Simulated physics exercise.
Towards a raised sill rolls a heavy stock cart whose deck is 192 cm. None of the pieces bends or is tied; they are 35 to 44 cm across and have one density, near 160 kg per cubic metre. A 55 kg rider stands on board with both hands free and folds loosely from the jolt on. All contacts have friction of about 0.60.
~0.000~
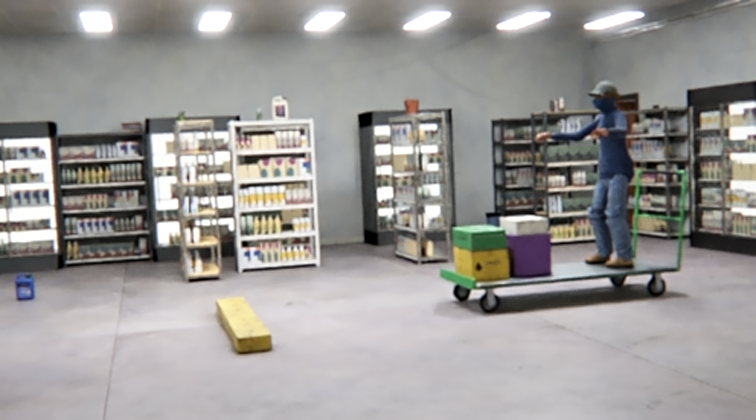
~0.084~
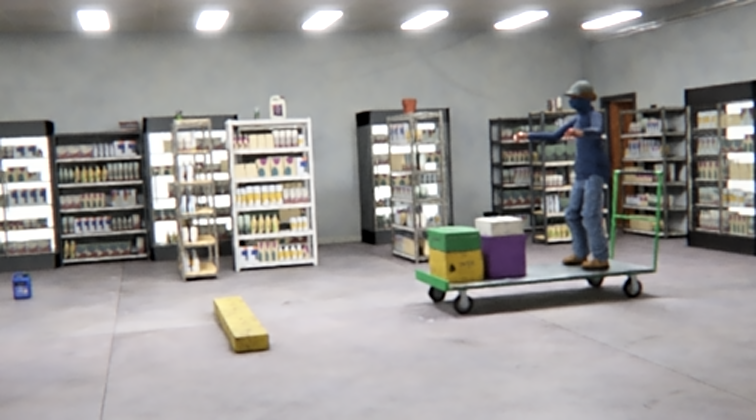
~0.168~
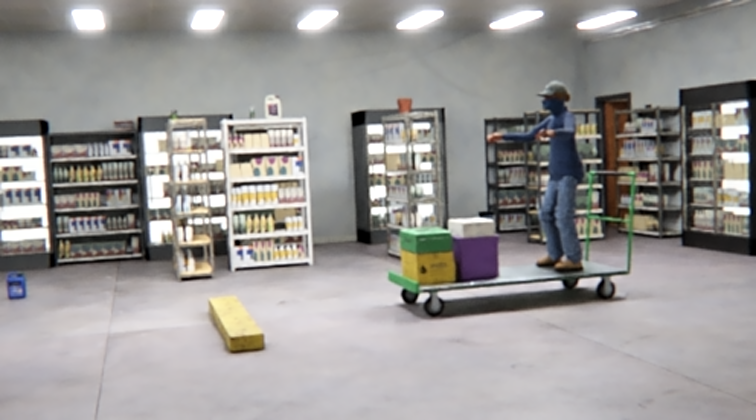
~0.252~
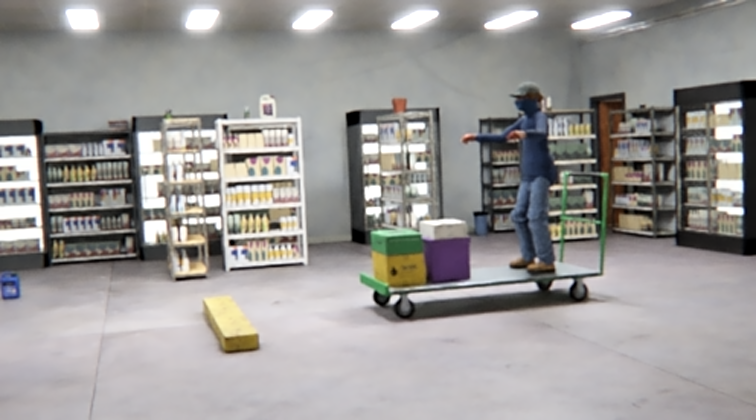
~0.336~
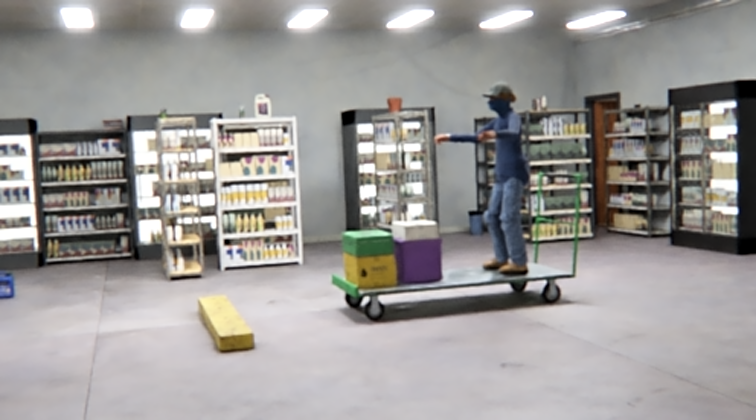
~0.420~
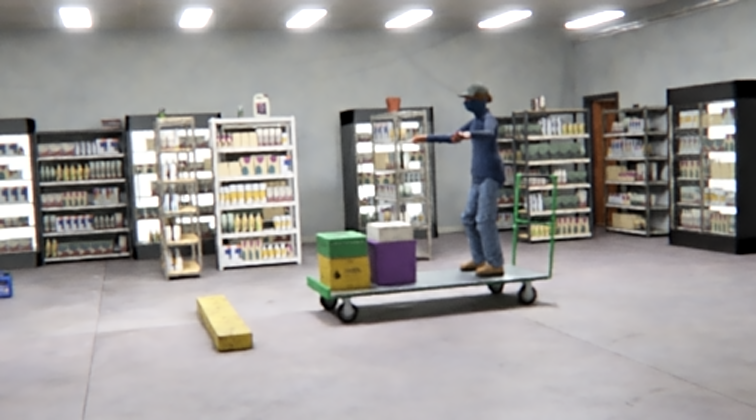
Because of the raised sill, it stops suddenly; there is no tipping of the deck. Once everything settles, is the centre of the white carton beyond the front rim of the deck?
It is left off the deck.
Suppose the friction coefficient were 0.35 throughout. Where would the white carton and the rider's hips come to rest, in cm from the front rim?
Then the white one ends up 80 cm beyond the rim while the hips stay 80 cm back from it.
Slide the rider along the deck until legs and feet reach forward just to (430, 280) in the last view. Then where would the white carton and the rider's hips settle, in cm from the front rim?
Result: White 60 cm beyond the rim; hips 0 cm short of it.
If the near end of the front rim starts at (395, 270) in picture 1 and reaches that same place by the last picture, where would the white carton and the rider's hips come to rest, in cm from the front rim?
White: 40 cm behind; hips: 120 cm behind.
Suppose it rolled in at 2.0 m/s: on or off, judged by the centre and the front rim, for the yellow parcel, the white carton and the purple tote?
So the yellow holds on, the white holds on, and the purple holds on.
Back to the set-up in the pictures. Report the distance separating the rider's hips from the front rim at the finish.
They settle some 80 centimetres behind the rim.
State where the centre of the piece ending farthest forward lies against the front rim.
Its centre sits about 100 cm past the front rim.
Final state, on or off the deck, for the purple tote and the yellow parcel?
End result - purple: Stays; yellow: Stays.
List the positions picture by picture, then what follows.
The first frame shows white carton (524, 226), purple tote (525, 253), rim corner (475, 286); 183 cm still to roll.
The second frame shows white carton (499, 226), purple tote (500, 254), rim corner (448, 287); 161 cm still to roll.
The third frame shows white carton (472, 228), purple tote (472, 256), rim corner (418, 289); 140 cm still to roll.
The fourth frame shows white carton (443, 229), purple tote (444, 257), rim corner (387, 291); 119 cm still to roll.
The fifth frame shows white carton (415, 230), purple tote (416, 259), rim corner (357, 293); 97 cm still to roll.
The sixth frame shows white carton (390, 232), purple tote (391, 260), rim corner (329, 295); 76 cm still to roll. Speed about 2.5 m/s.
The wheels strike at 0.72 s.
After 0.97 s the white carton is 18 cm behind the rim, tilted 45°, near (244, 240) in the last picture's view.
After 1.27 s the white carton is 17 cm past the rim, tilted 170°, near (201, 269) in the last picture's view.
After 1.72 s the white carton is 39 cm past the rim, tilted 180°, near (176, 324) in the last picture's view.
At rest, 4.1 s, past the rim, green toolbox and white carton; behind it, yellow parcel, purple tote and the rider's hips.
